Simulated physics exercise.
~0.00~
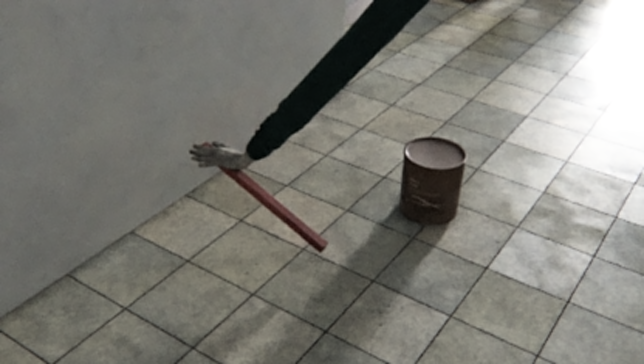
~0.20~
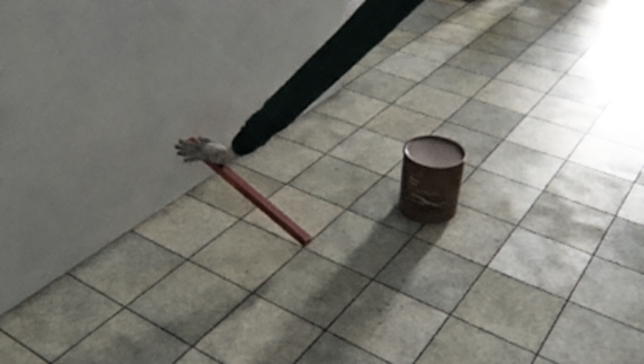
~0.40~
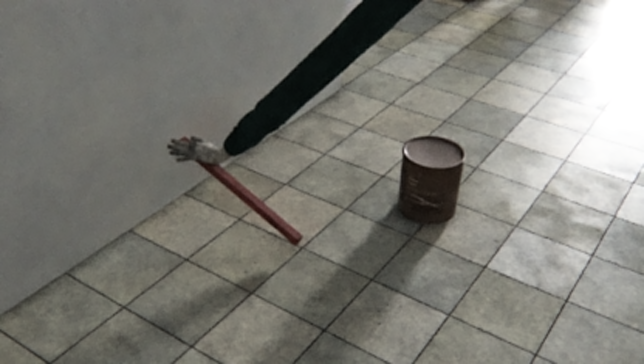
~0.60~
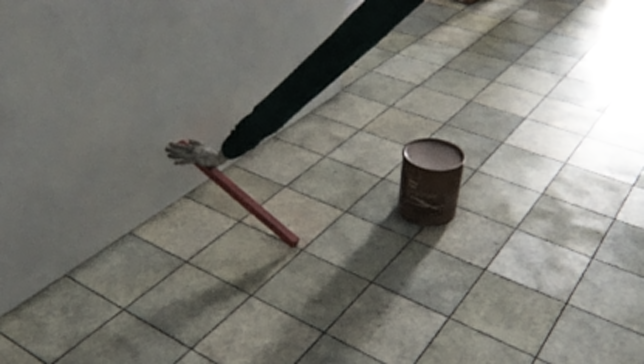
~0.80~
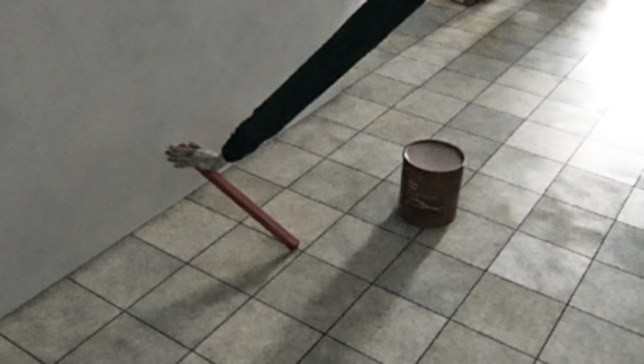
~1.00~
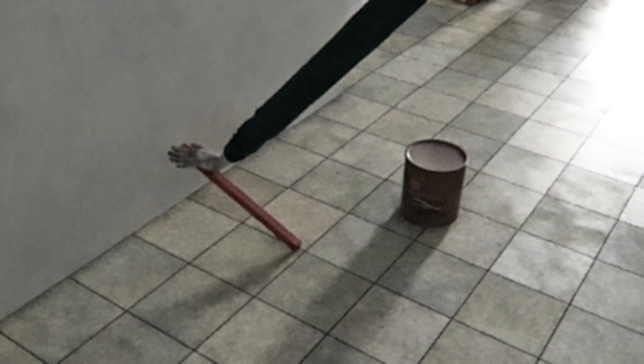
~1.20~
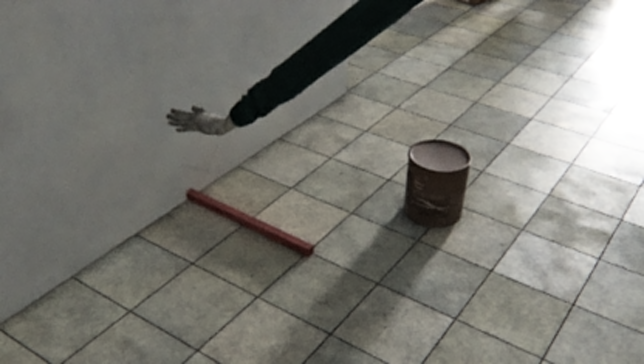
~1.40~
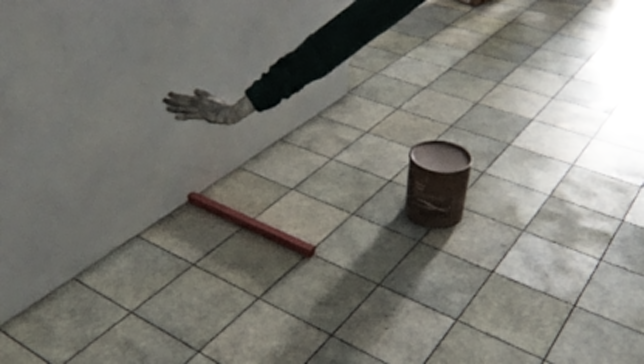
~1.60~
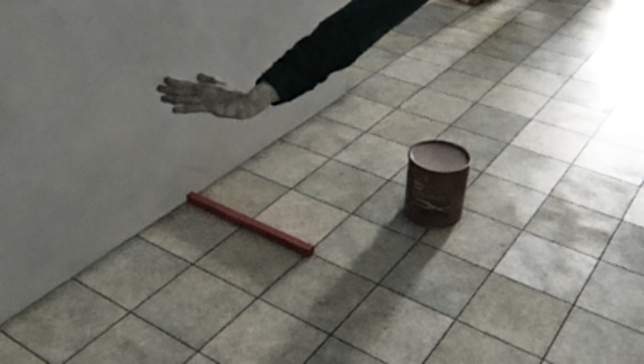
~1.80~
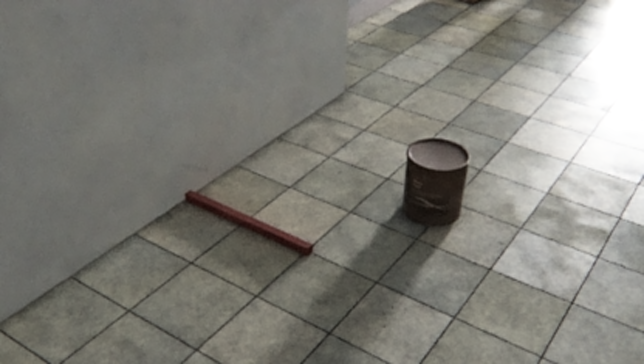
In the video, a gloved hand holds a red pole tilted against a gray wall, shifting it slightly left beside a brown pail, then lets go and withdraws as the pole slides down and ends lying on the tiled floor, the pail unmoved.
